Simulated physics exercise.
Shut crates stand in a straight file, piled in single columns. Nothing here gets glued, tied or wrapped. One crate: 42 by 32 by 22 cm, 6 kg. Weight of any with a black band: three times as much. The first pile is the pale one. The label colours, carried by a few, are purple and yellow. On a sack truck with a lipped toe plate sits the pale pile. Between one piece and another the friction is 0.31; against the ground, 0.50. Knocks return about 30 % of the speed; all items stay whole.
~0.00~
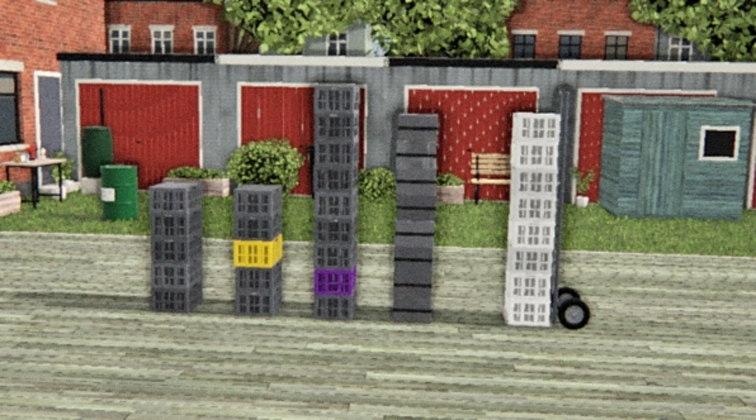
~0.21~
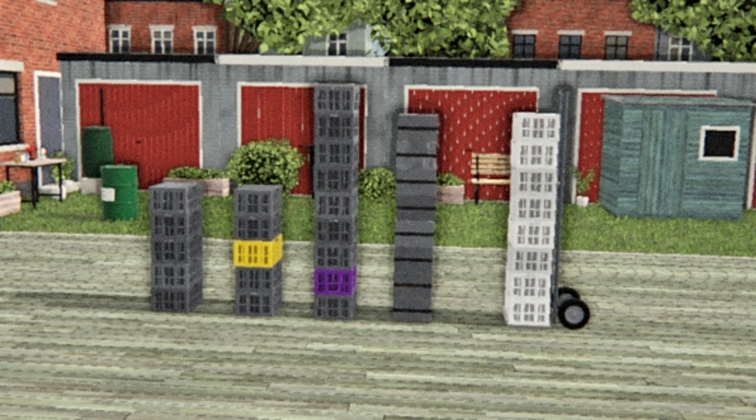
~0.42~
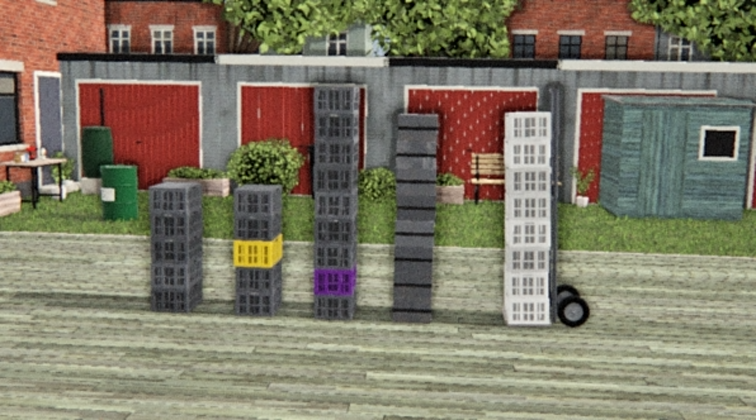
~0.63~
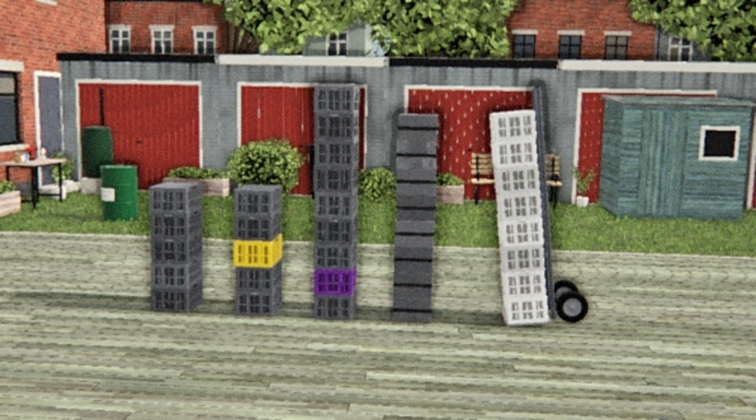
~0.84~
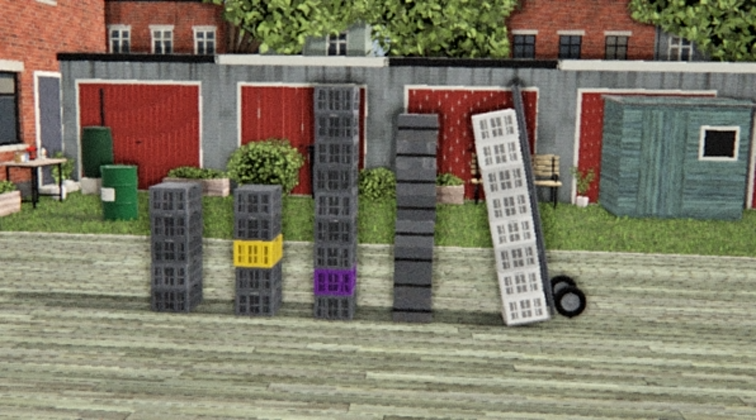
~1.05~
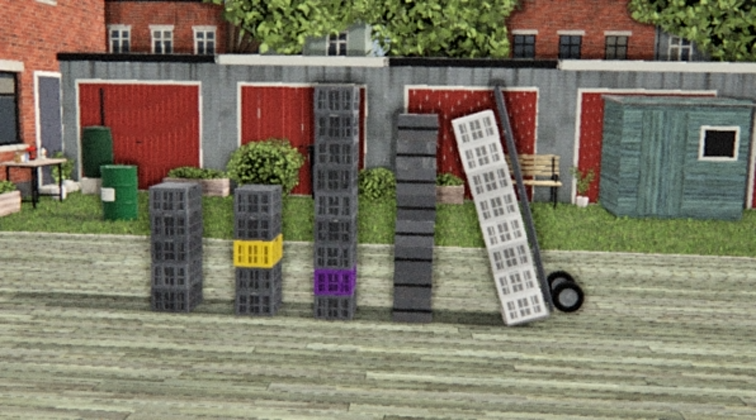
Tall white crate stack on a hand truck standing upright, then leaning steadily left toward a row of still grey stacks.
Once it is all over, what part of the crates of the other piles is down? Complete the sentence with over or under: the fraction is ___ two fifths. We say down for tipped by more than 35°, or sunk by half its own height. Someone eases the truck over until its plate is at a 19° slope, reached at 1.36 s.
The fraction is under two fifths.
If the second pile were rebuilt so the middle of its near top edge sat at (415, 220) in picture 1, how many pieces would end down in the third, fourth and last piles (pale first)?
Pile by pile that makes third 0, fourth 0, last 0.
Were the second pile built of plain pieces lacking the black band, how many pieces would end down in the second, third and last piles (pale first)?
Then the second pile would have 7 down, the third 8, and the last 4.
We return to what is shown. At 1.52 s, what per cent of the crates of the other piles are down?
By then, 0 per cent.
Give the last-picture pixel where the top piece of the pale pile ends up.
The top pale piece ends up roughly at (449, 135).
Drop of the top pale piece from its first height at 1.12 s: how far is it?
Drop so far: Roughly 0 cm.
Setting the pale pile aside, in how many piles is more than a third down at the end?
0.
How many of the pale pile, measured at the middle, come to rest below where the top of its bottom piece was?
Among the pale pieces, the count is 1.
After 1.12 s, 0 of the pale pile down; none of the 27 other crates down.
After 1.26 s, 0 of the pale pile down; none of the 27 other crates down, 1 disturbed.
After 1.52 s, 0 of the pale pile down; none of the 27 other crates down, 2 disturbed.
In the end (2.4 s), 0 of the pale pile down; none of the 27 other crates down, 2 disturbed; purple crate unmoved; yellow crate unmoved. That is 0 per cent. From the last view, middles, purple crate near (336, 277), yellow crate near (258, 249).
